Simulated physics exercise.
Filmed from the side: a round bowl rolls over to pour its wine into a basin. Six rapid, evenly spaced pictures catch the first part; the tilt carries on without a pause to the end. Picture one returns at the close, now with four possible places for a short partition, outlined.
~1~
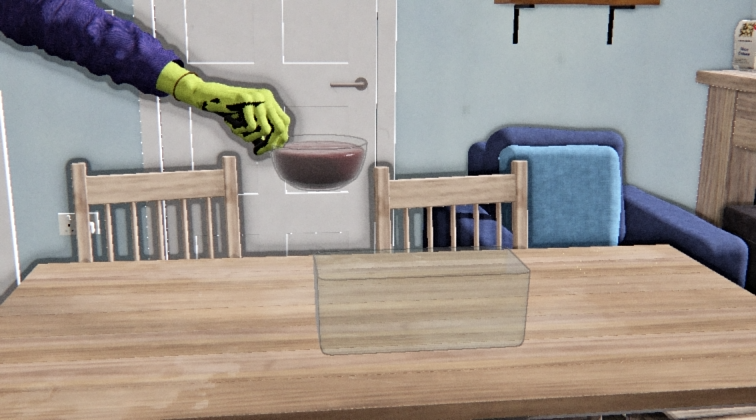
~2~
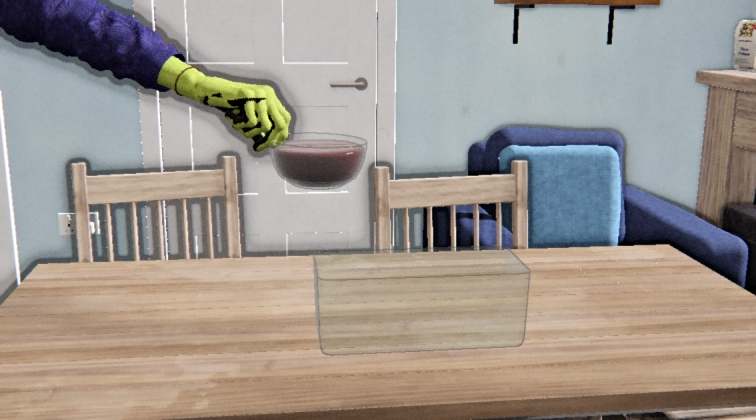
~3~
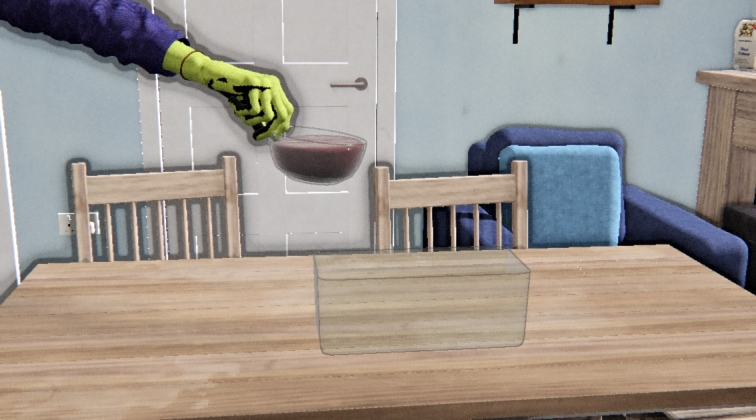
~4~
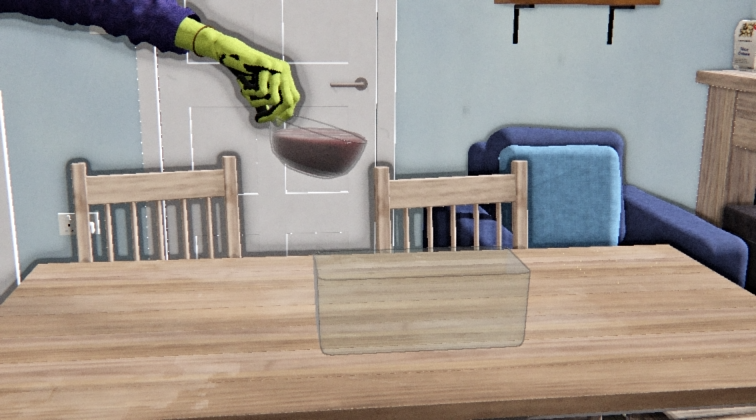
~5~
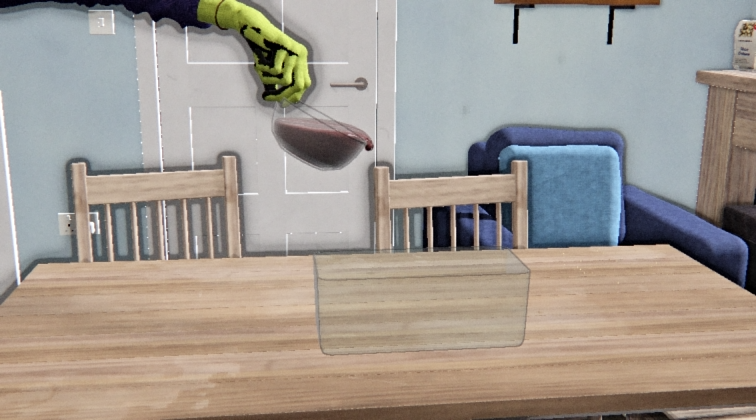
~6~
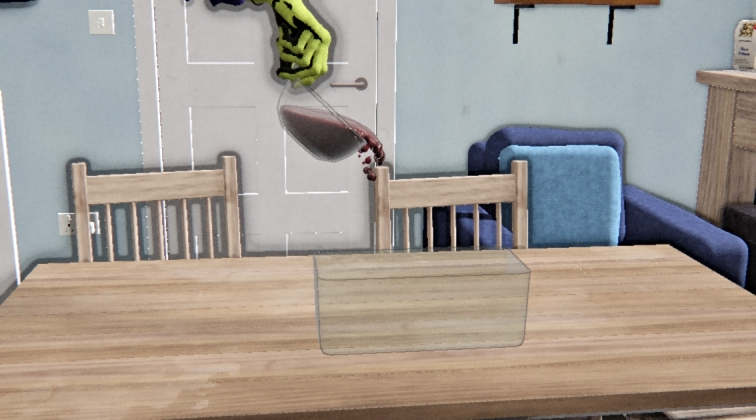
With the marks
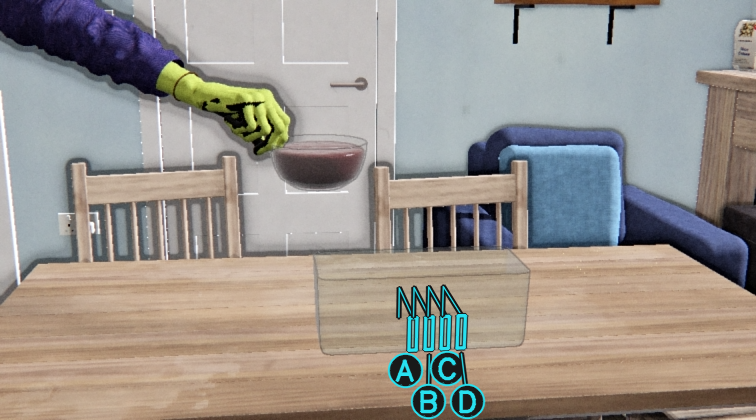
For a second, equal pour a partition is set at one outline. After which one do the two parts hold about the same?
I would pick position D.
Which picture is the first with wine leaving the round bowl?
In picture 4.
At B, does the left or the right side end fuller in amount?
The right one.
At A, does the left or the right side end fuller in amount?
The right one.
On the marked copy, A at (413, 355); B at (429, 354); C at (445, 354); D at (461, 353).
With A, about 12 % ends left of the wall and 84 % right of it; 5 % is lost outside.
With B, about 18 % ends left of the wall and 78 % right of it; 4 % is lost outside.
With C, about 28 % ends left of the wall and 68 % right of it; 4 % is lost outside.
With D, about 49 % ends left of the wall and 45 % right of it; 6 % is lost outside.
